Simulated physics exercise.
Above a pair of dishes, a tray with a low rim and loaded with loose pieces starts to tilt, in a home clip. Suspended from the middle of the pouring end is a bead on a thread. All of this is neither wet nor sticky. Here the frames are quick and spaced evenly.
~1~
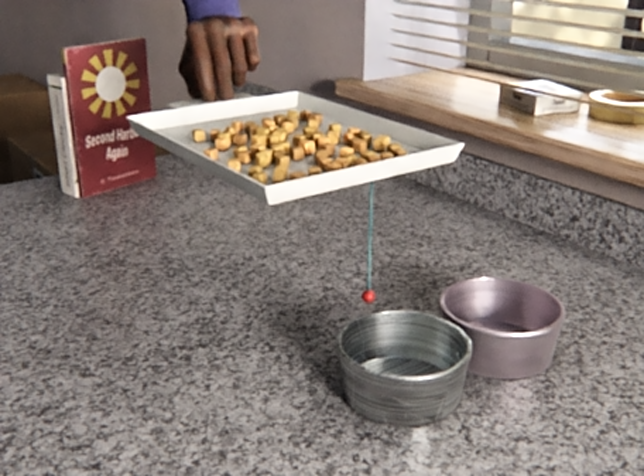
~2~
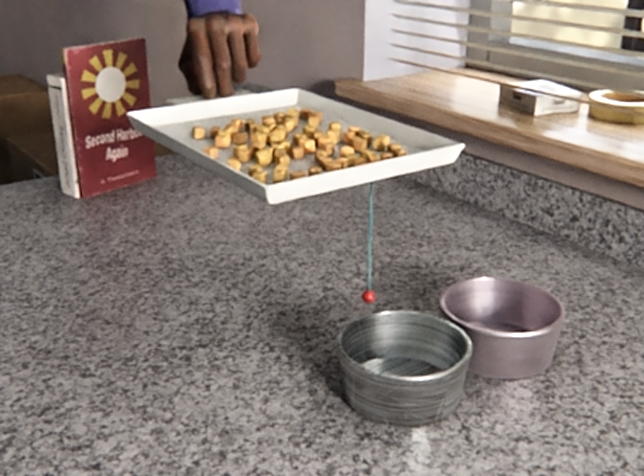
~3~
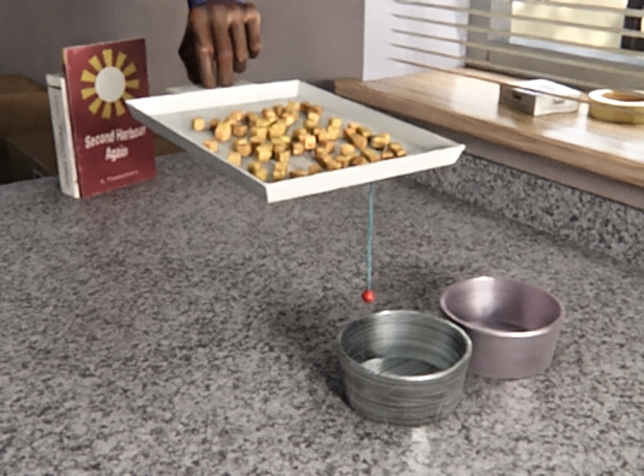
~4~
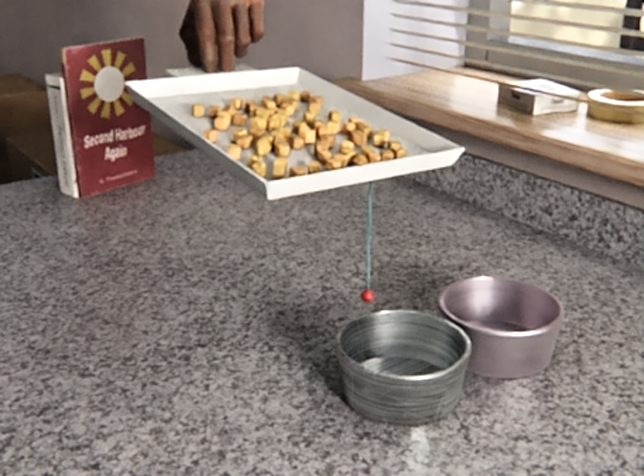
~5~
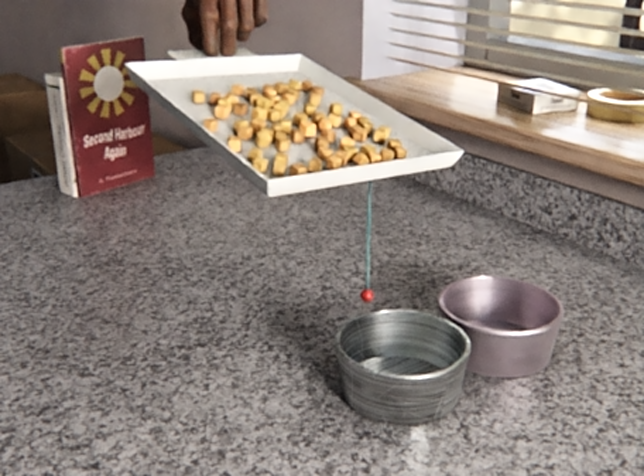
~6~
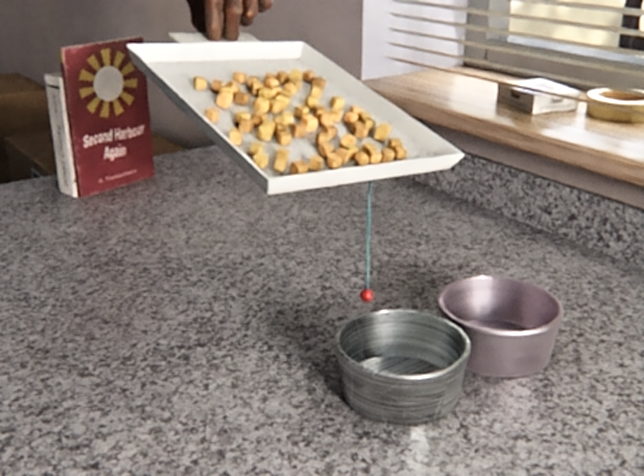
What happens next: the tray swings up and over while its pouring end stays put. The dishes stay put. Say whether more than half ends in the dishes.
Most likely the spill will be the lesser part.
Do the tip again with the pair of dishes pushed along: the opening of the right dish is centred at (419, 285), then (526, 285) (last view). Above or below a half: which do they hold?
One: Not half. Two: The larger part.
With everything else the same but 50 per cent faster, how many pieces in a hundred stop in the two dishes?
I'd expect near 70 per cent.
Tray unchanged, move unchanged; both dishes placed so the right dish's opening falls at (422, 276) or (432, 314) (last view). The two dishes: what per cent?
About 20 per cent, then about 70 per cent.
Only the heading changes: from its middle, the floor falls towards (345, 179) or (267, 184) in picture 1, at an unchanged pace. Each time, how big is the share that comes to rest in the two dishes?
Respectively 60 % and 10 %.
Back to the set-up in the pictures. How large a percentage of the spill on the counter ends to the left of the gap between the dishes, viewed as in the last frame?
I'd put it at close to 90 per cent.
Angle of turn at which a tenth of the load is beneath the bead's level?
Roughly 110 degrees.
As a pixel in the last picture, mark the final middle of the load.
Near (446, 361).
Just after the last frame, tray tipped steeply; every one on the tray.
A moment on, tray tipped past a quarter turn; almost all on the tray; just a few in the left dish; just a few outside both; just a few in the air.
Further on, tray tipped past a quarter turn; roughly a third in the left dish; roughly a third in the right dish; roughly a quarter outside both; just a few in the air.
When it is over, tray tipped past a quarter turn; roughly a third in the left dish; roughly a third in the right dish; roughly a quarter outside both; just a few in the air.
